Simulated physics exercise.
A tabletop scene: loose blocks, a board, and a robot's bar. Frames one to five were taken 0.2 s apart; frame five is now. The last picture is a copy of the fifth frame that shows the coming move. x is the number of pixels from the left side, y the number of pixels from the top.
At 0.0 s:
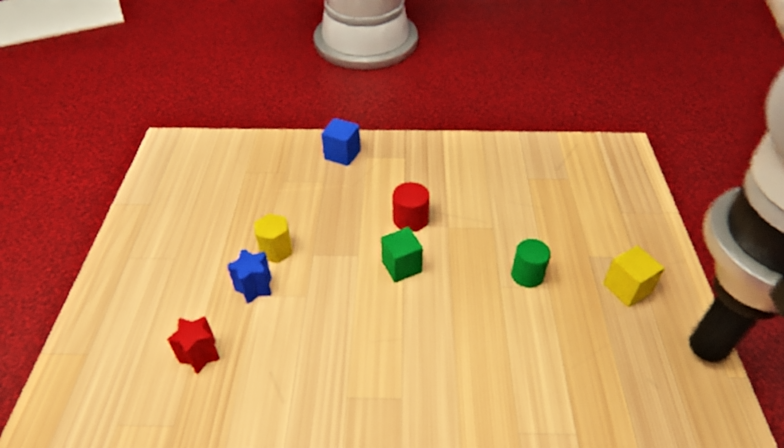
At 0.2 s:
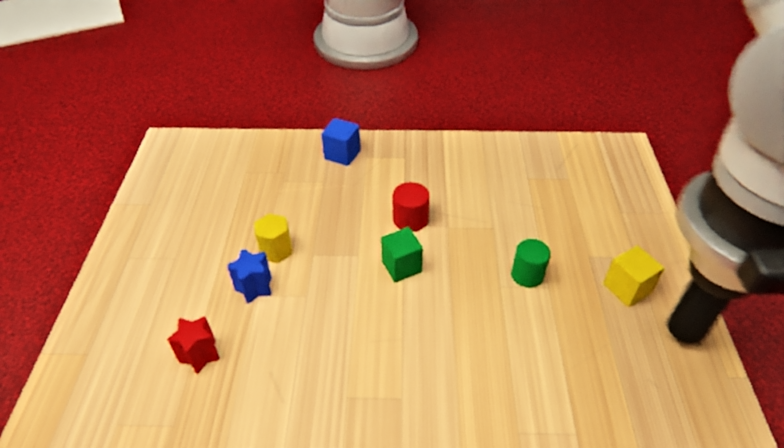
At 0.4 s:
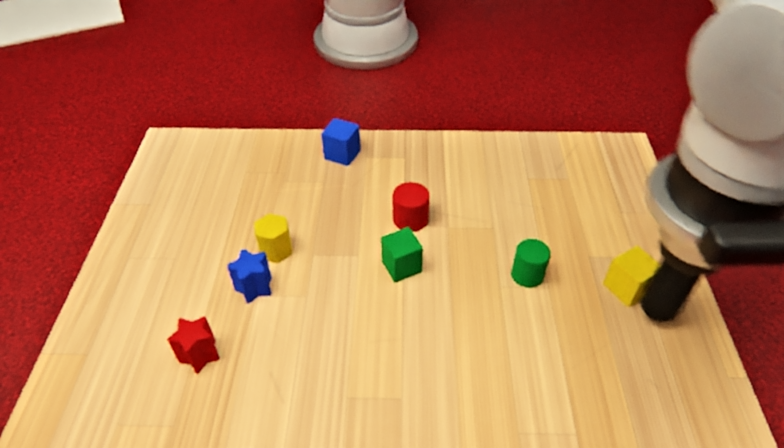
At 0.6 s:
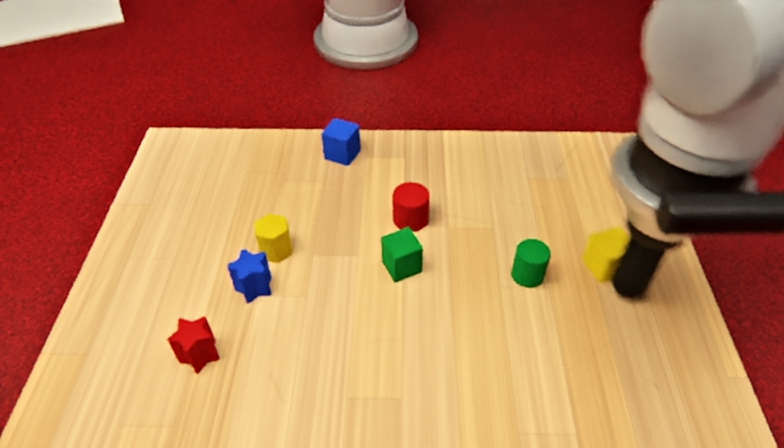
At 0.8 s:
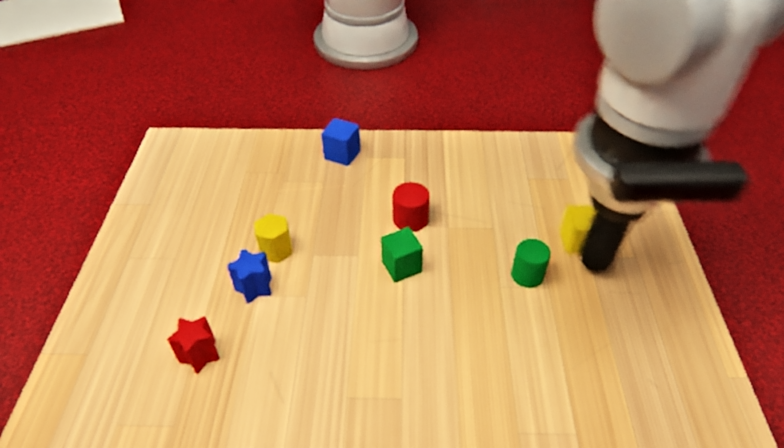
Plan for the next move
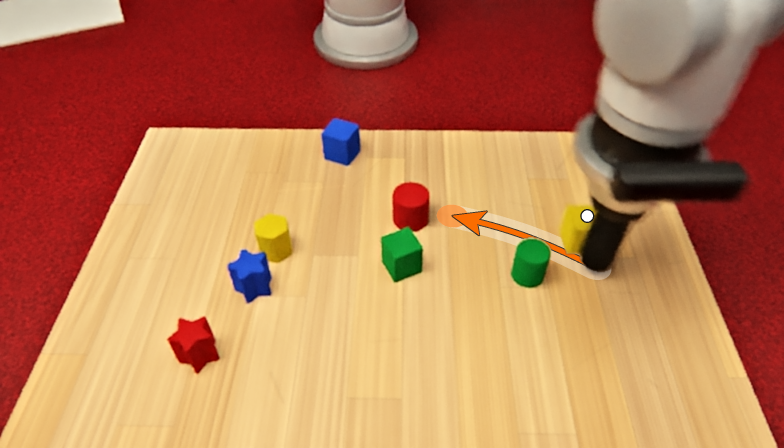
Robot arm with a black bar moving in from the right and pushing a yellow block up and left across a wooden board.
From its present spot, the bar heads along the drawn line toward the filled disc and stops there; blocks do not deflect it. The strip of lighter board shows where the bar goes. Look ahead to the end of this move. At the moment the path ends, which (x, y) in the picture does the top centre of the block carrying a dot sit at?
Near (572, 201).
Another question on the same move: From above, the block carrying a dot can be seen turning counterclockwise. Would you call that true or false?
It is false.
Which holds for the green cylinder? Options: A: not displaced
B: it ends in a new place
Answer: A.
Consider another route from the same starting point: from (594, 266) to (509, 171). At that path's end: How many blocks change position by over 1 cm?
Total moved: One.
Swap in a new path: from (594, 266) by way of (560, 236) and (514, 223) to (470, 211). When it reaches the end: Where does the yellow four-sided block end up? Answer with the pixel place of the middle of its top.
Around pixel (555, 183).
The line goes from (594, 266) over (523, 235) to (452, 216); the dot is on the yellow four-sided block.
The first path, step by step. One third of the way, bar at (548, 237); yellow four-sided block at (572, 201), turned 35° clockwise.
Two thirds of the way, bar at (500, 220); yellow four-sided block at (572, 201), turned 35° clockwise.
At the end, bar at (453, 208); red cylinder unmoved; green cylinder unmoved; yellow four-sided block at (572, 201), turned 35° clockwise.
